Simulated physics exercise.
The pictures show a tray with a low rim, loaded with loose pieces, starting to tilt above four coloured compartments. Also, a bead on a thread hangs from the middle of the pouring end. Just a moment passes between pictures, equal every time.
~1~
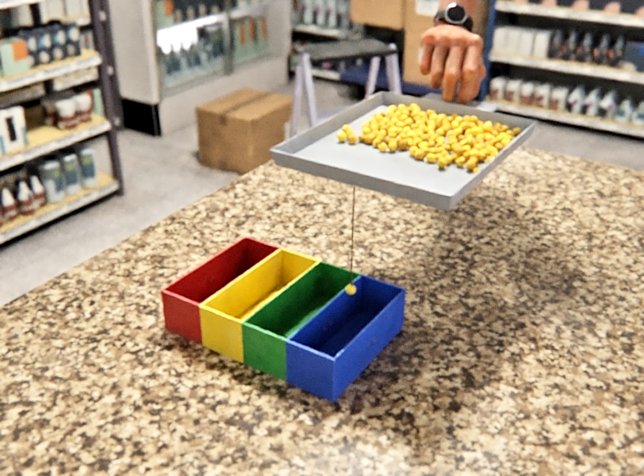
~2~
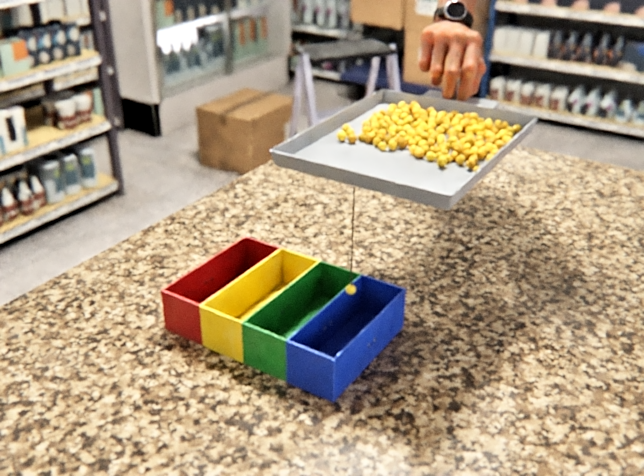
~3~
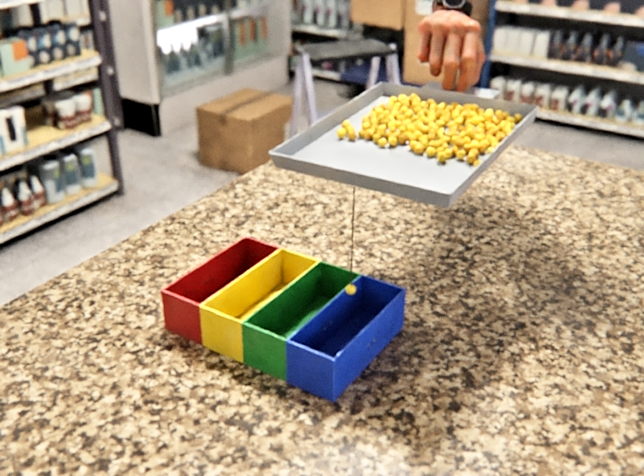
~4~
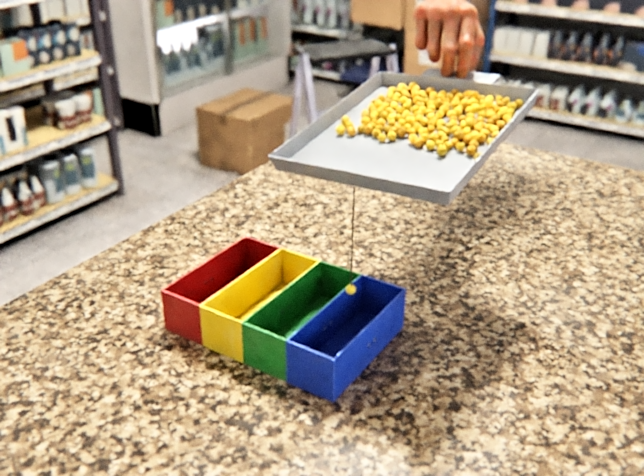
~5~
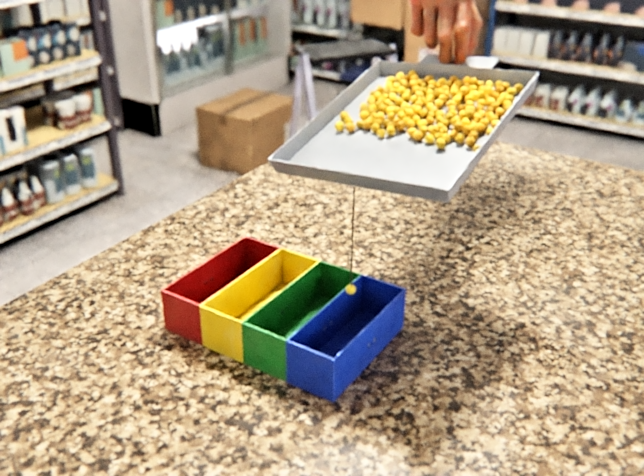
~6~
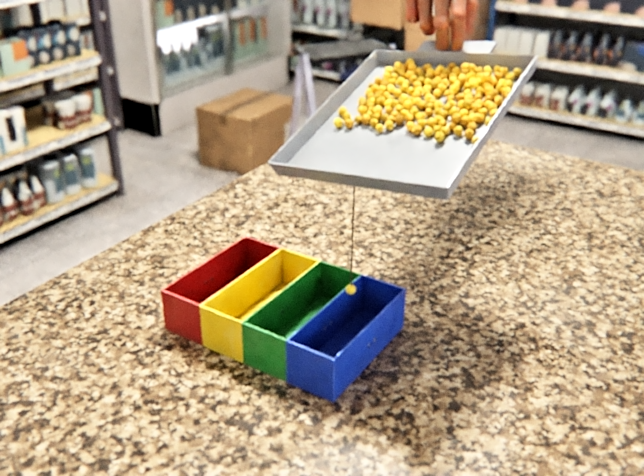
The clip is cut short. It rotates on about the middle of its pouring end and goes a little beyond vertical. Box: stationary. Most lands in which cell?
In the yellow cell.
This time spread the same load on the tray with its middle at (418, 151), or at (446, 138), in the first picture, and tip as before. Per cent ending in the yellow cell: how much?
Share in order: Roughly 30 %, 40 %.
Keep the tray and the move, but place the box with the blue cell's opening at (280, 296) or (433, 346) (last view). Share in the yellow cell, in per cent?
Close to 0 in a hundred, then close to 20 in a hundred.
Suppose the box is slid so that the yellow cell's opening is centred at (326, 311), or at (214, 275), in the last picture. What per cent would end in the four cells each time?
You'd get 70 per cent first and 80 per cent second.
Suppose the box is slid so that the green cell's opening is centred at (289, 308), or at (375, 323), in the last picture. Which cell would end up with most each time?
The first try: The cell in yellow. The second: The red one.
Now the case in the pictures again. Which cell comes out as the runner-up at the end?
Next after the leader comes the cell in green.
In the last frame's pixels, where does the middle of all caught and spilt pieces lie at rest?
Resting centre, last frame: Roughly (267, 329).
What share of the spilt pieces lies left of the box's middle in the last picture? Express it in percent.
I reckon around 80 per cent.
Shortly afterwards, tray tipped steeply; the bulk on the tray; only a few in the yellow cell; only a few in the red cell; a little falling or outside the box.
Next, tray tipped past a quarter turn; near two thirds on the tray; a little in the yellow cell; a little in the green cell; only a few in the blue cell; only a few in the red cell; a little falling or outside the box.
Some moments later, tray tipped past a quarter turn; near half in the yellow cell; near a third in the green cell; a little in the blue cell; only a few in the red cell; a little falling or outside the box.
In the end, tray tipped past a quarter turn; near half in the yellow cell; near a third in the green cell; a little in the blue cell; only a few in the red cell; a little outside the box.
